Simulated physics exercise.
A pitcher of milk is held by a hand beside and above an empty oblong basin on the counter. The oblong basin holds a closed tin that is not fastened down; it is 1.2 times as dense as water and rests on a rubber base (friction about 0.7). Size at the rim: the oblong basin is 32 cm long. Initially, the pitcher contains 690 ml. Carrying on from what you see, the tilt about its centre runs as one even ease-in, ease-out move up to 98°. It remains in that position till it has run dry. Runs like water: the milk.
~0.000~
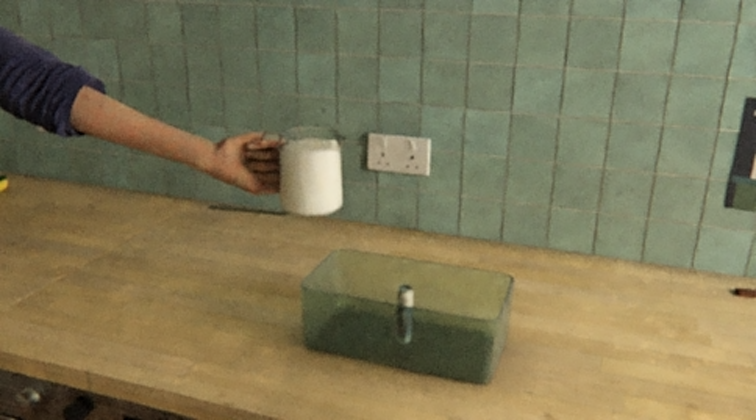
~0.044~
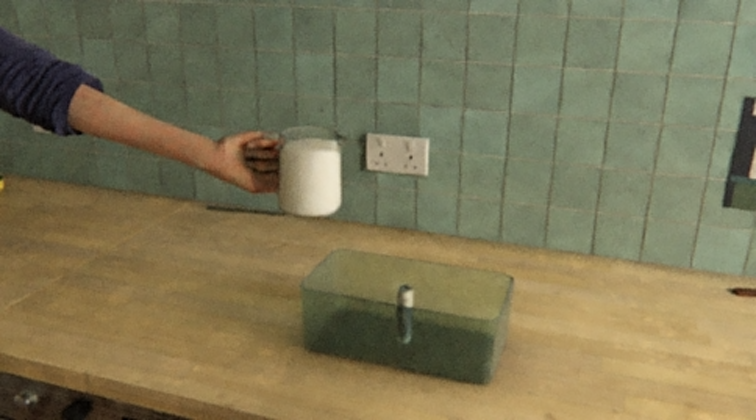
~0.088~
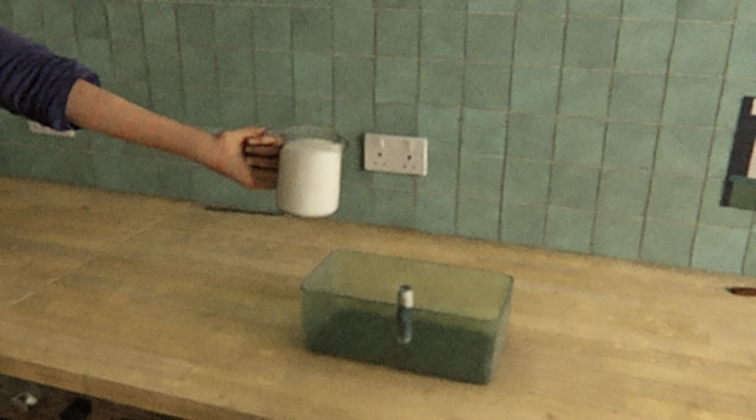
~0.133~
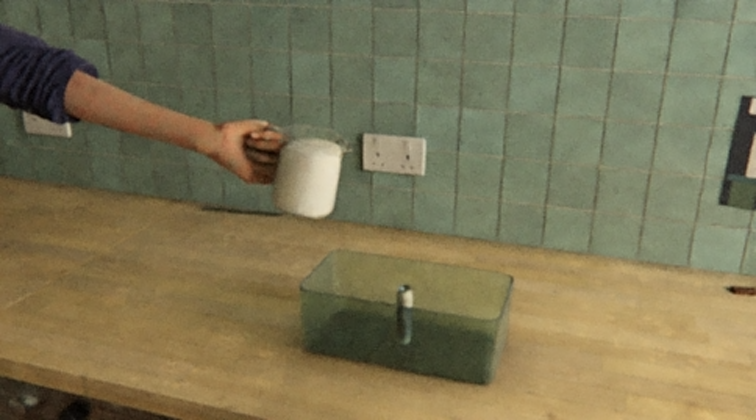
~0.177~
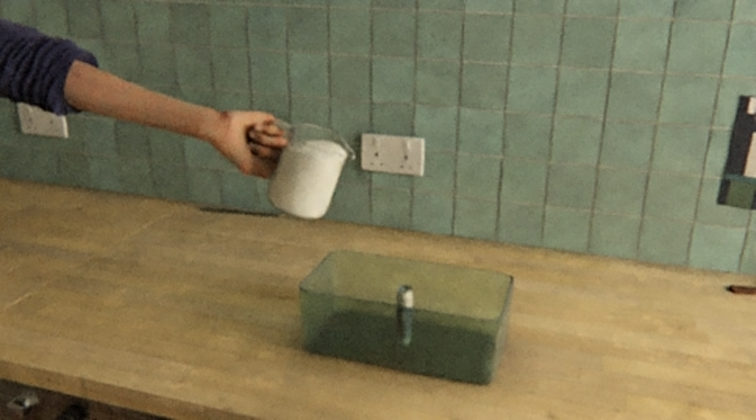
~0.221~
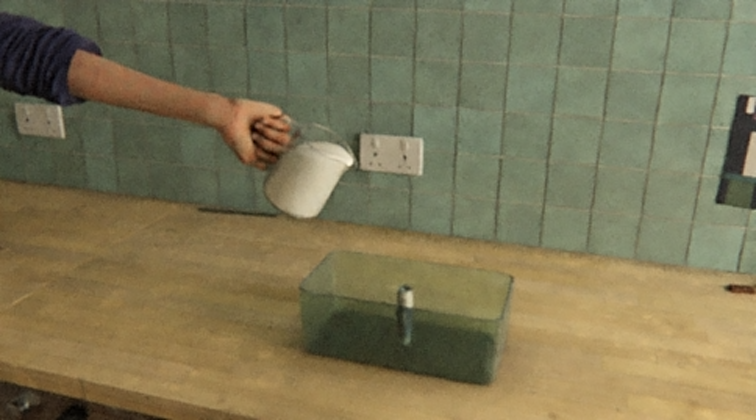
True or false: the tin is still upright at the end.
False.
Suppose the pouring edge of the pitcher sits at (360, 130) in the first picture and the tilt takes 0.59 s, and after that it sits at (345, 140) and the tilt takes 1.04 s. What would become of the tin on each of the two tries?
Trial 1 - tin tips; trial 2 - tin tips.
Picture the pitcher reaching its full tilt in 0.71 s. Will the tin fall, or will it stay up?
The tin tips over.
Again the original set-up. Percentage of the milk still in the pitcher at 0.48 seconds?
Around 68 percent.
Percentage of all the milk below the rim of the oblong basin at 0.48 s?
Roughly 7 per cent.
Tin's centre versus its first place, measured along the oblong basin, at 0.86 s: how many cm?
Near 11 cm.
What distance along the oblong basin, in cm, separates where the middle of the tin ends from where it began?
Around 11.0 cm.
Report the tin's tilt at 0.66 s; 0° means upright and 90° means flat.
About 45 degrees.
By 0.48 s the tilt is 92° and 67 per cent is still to pour; the tin stands where it began.
By 0.66 s the tilt is 98° and 29 per cent is still to pour; the tin leans 45°.
By 0.86 s the tilt is 98° and 12 per cent is still to pour; the tin lies on its side.
By 1.07 s the tilt is 98° and 5 per cent is still to pour; the tin lies on its side.
At rest the tin lies on its side.
